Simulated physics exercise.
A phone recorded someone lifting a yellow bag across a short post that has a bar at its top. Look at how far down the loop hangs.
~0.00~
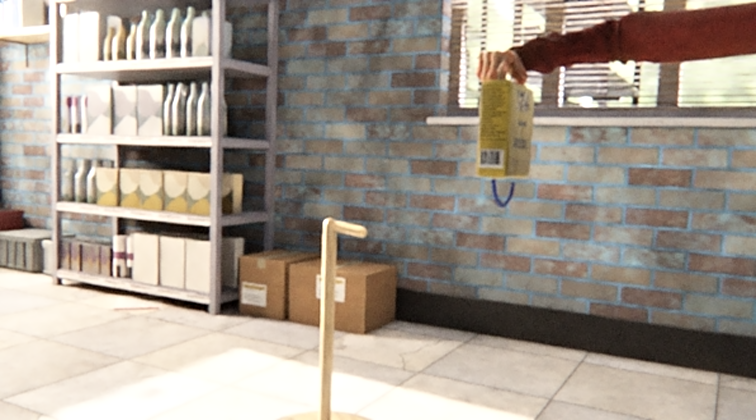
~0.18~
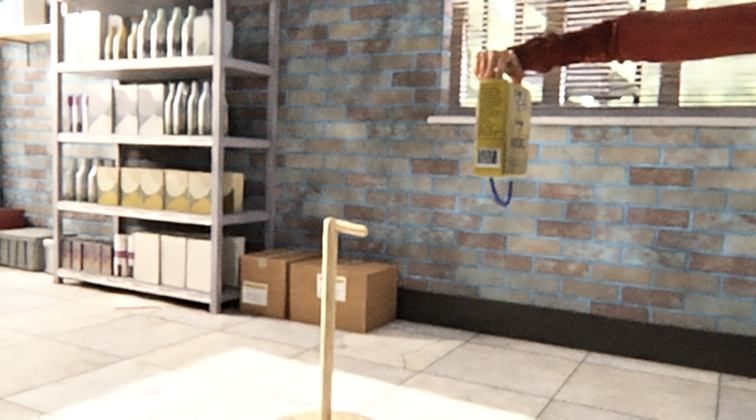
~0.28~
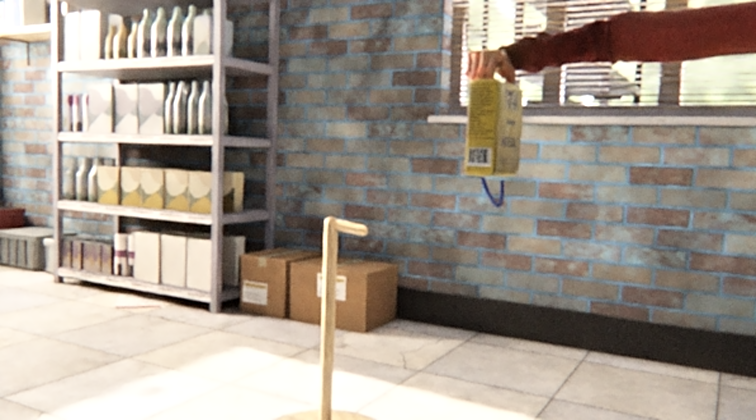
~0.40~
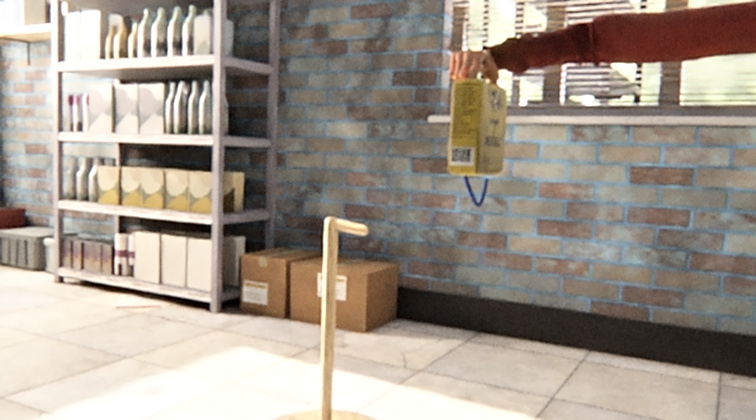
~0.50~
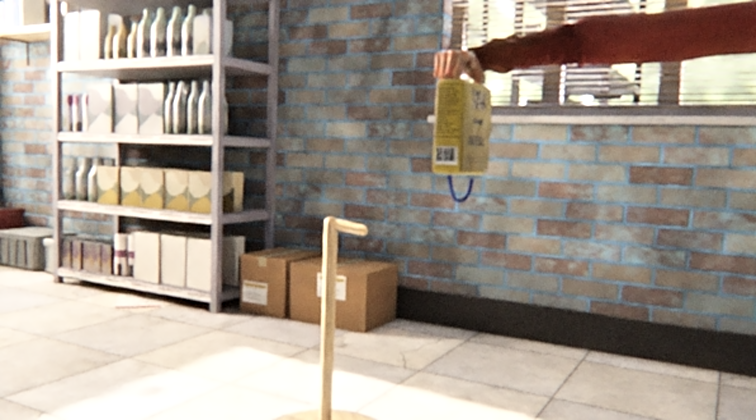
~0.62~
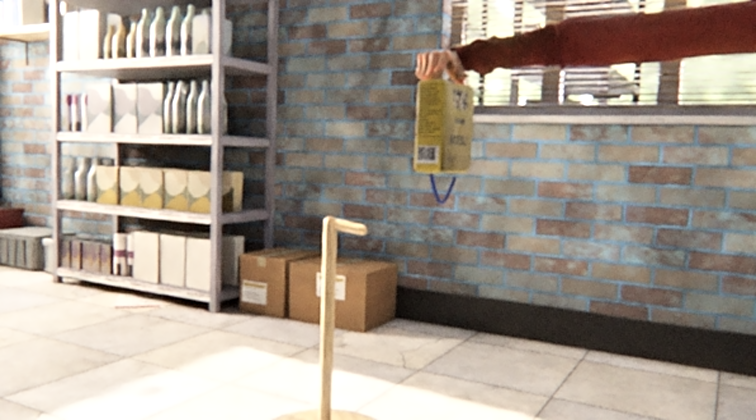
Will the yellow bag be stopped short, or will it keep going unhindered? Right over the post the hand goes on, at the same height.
I expect the post will let it through.
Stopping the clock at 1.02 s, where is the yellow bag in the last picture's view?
(391, 128).
After 1.02 s, bag nearing the post near (391, 127).
After 1.68 s, bag over the post near (310, 126).
After 2.32 s, bag past the post near (240, 125).
At rest, bag past the post near (225, 125). The yellow bag comes away clean.
